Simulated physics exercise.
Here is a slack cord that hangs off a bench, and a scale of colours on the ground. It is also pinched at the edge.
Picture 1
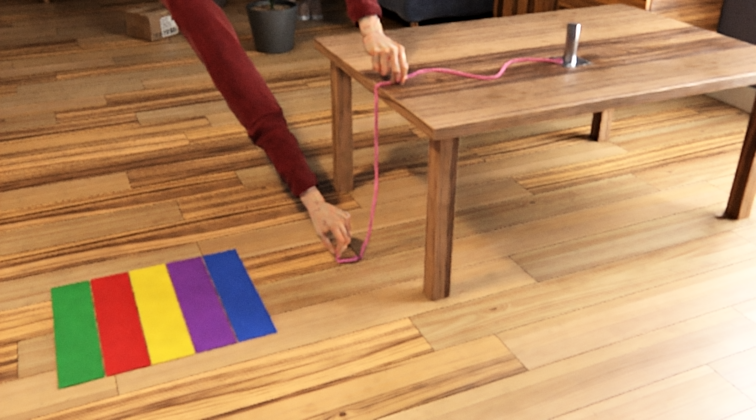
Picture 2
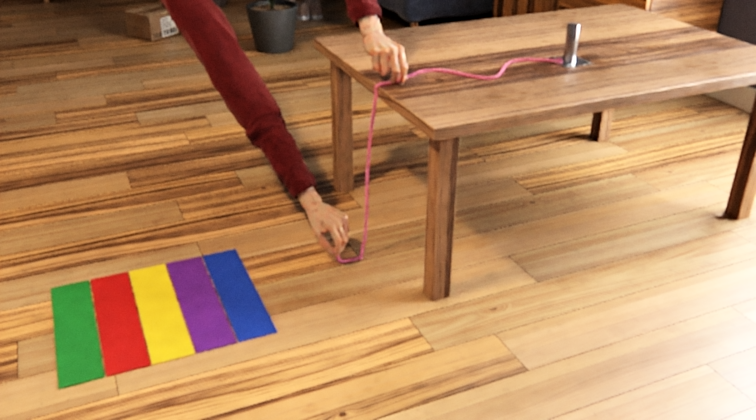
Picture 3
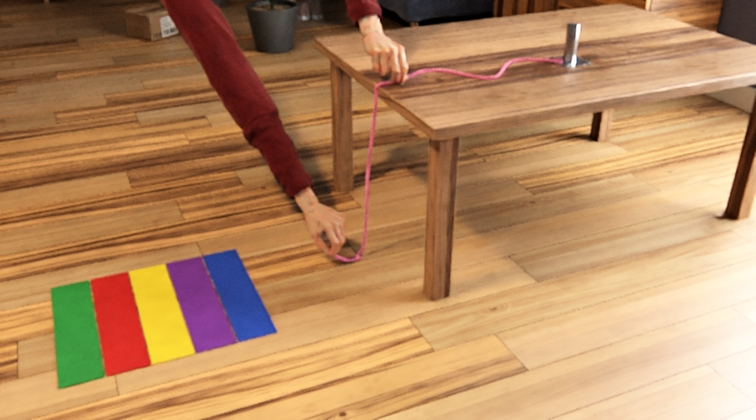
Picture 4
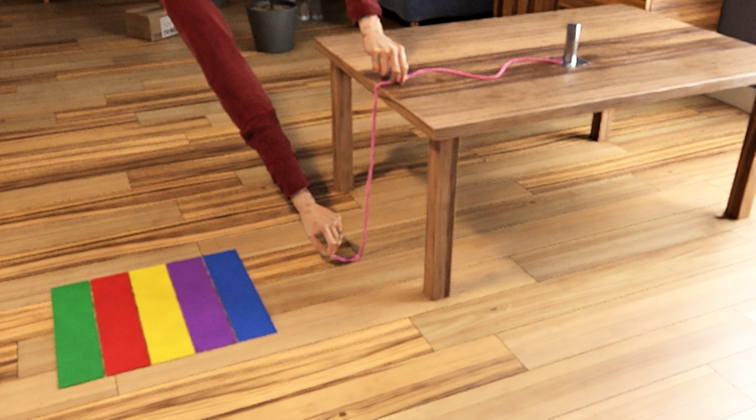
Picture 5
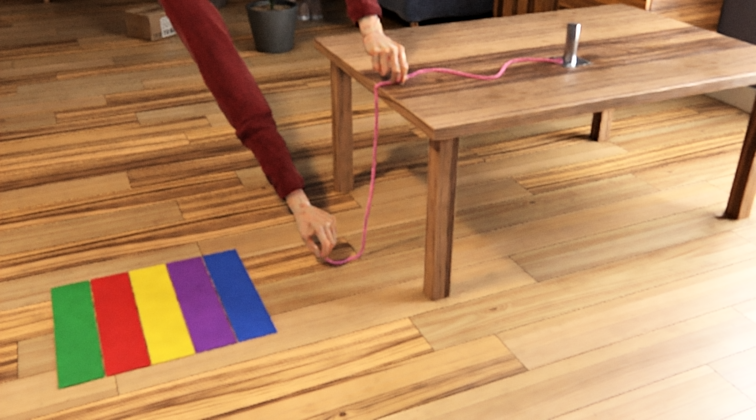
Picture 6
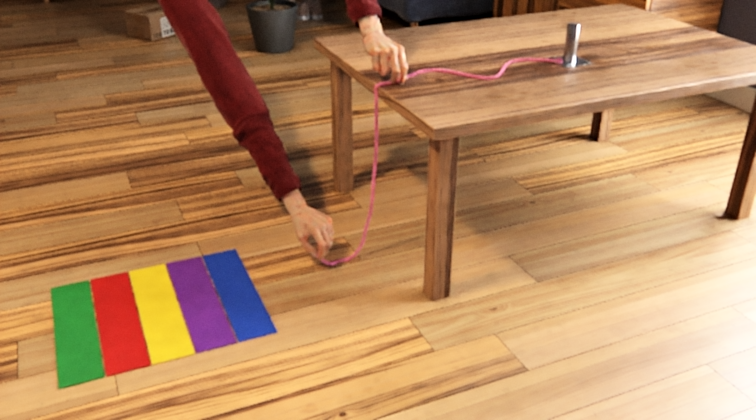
A hand slowly draws the low end of a pink cord slightly left above the floor.
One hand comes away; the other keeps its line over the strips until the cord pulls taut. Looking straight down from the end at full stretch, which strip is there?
The yellow strip is there.
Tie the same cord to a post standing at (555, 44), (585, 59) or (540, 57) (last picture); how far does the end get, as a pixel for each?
Somewhere near (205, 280), (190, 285) and (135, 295), in that order.
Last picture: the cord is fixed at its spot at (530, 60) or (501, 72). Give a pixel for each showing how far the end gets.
I'd say about (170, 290) for the first and about (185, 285) for the second.
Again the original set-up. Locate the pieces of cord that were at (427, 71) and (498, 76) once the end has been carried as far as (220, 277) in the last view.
Result - first point (399, 83), second point (472, 74).
Soon after, end near (220, 277); over blue.
Then, end near (182, 286); over purple.
At full stretch, end near (161, 291); over yellow. It gets as far as the yellow strip.
